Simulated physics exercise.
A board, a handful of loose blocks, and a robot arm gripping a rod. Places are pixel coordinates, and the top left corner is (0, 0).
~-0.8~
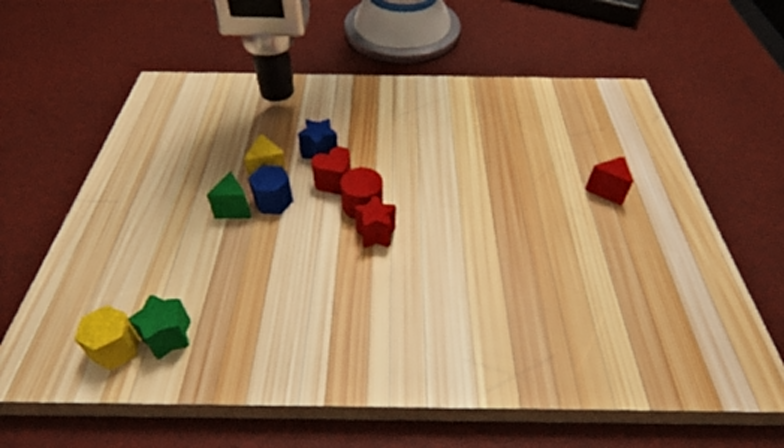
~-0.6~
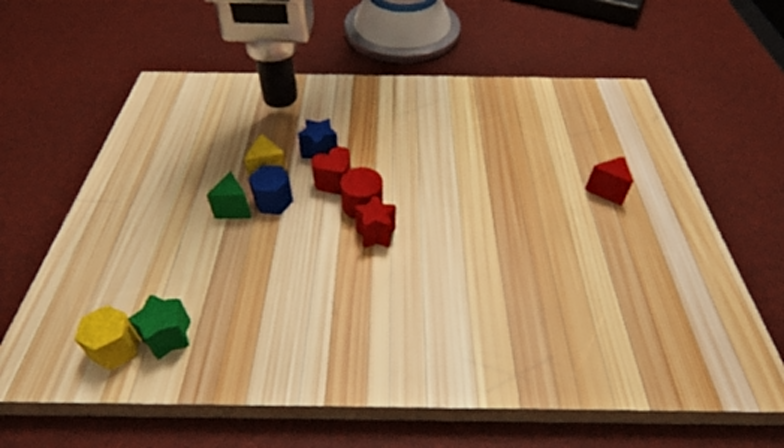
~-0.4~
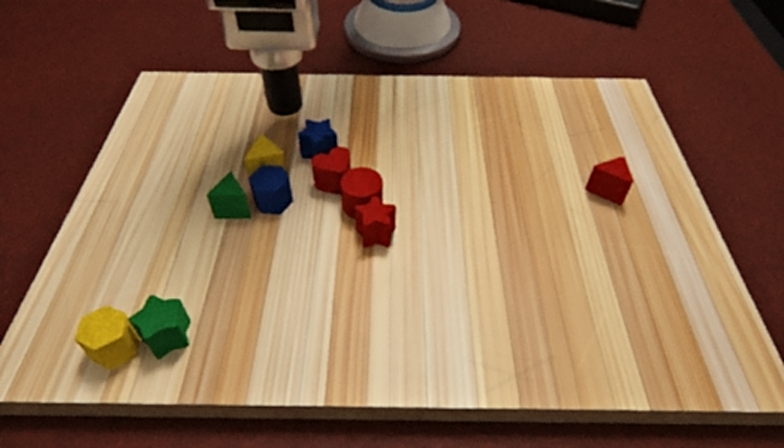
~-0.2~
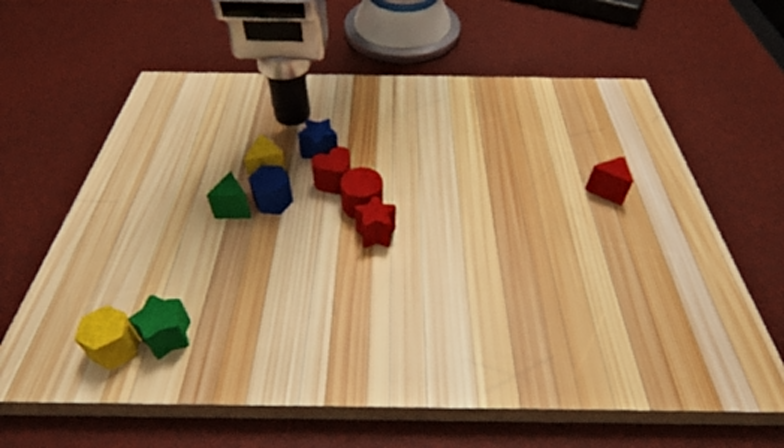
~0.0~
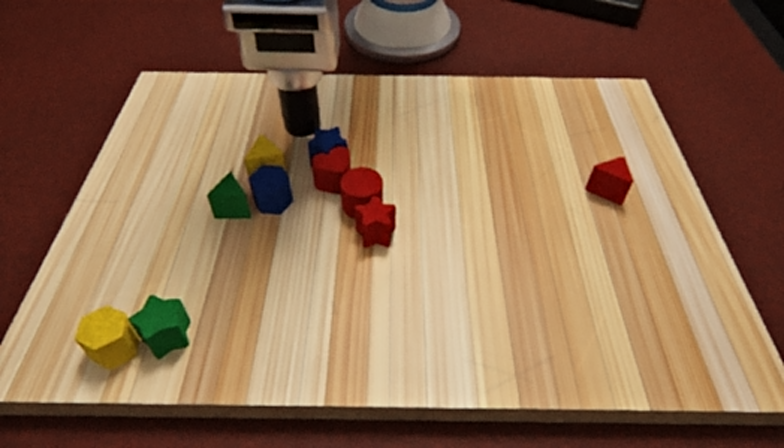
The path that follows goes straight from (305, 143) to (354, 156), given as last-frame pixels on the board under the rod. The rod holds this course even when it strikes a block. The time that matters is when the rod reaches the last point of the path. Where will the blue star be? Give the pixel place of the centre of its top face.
At pixel (364, 155).
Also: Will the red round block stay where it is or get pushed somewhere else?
Once the rod is done, the red round block is in a new spot.
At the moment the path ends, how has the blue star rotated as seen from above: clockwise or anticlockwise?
Viewed from overhead, the blue star winds up turned clockwise.
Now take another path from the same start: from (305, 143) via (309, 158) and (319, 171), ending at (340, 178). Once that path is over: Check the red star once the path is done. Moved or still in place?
It will be nudged away from its spot.
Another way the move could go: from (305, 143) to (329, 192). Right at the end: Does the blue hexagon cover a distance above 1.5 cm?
It seems not.
On the path given first. Halfway along, rod (328, 133); blue star (345, 144), turned 40° clockwise; red heart (335, 165), turned 20° clockwise.
At the end, rod (353, 139); blue star (365, 155), turned 70° clockwise; red heart (338, 169), turned 65° clockwise; red round block (366, 189); red star (380, 215), turned 15° clockwise.
